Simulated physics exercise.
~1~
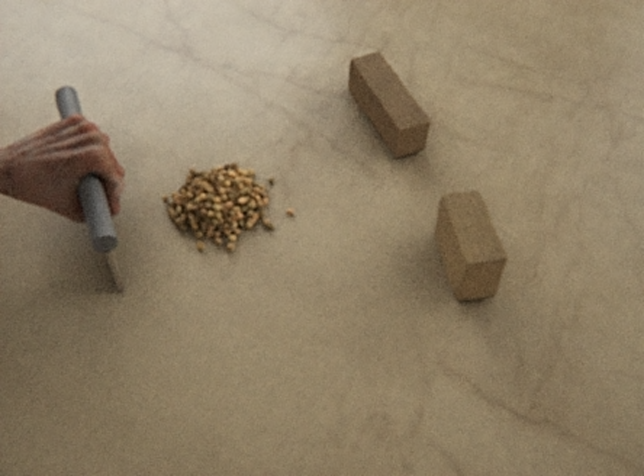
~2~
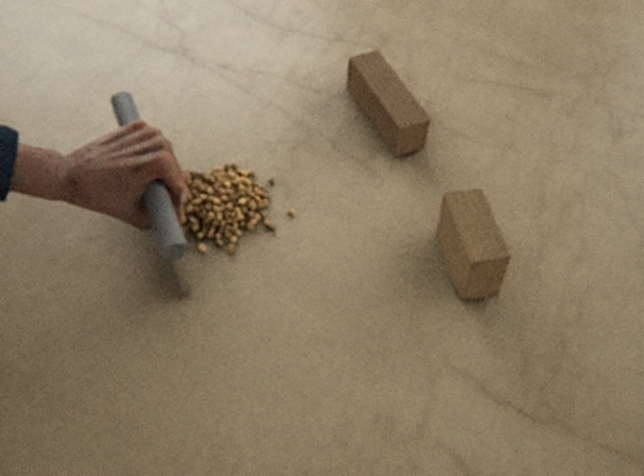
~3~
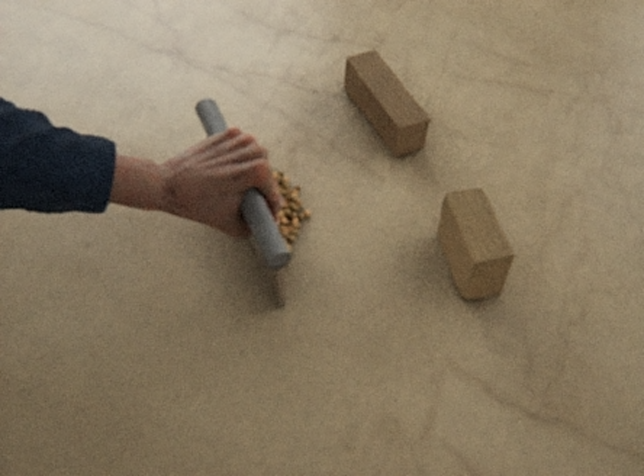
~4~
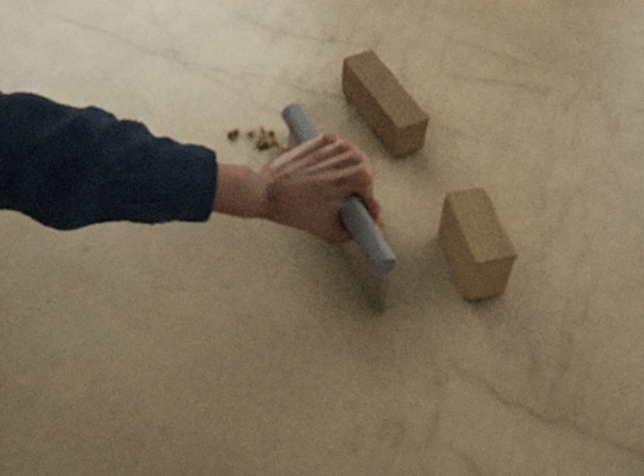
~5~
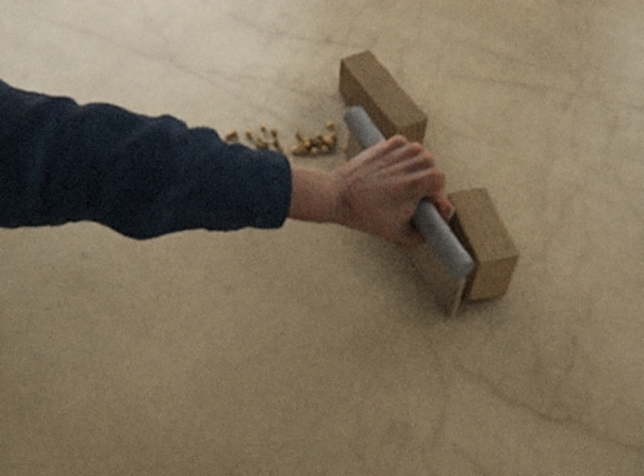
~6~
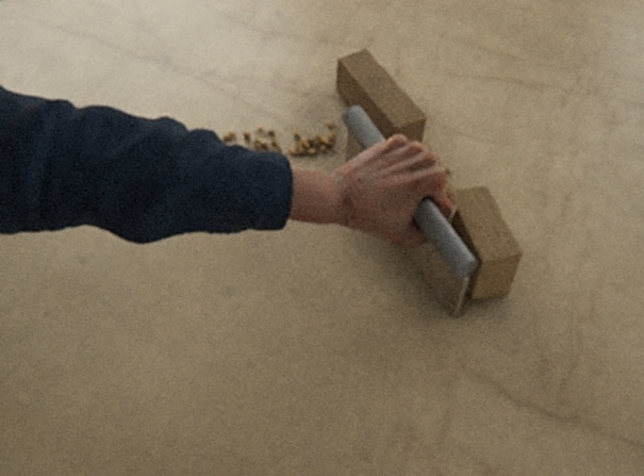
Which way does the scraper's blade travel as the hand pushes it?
The blade travels to the right, through the heap and up to the two blocks.
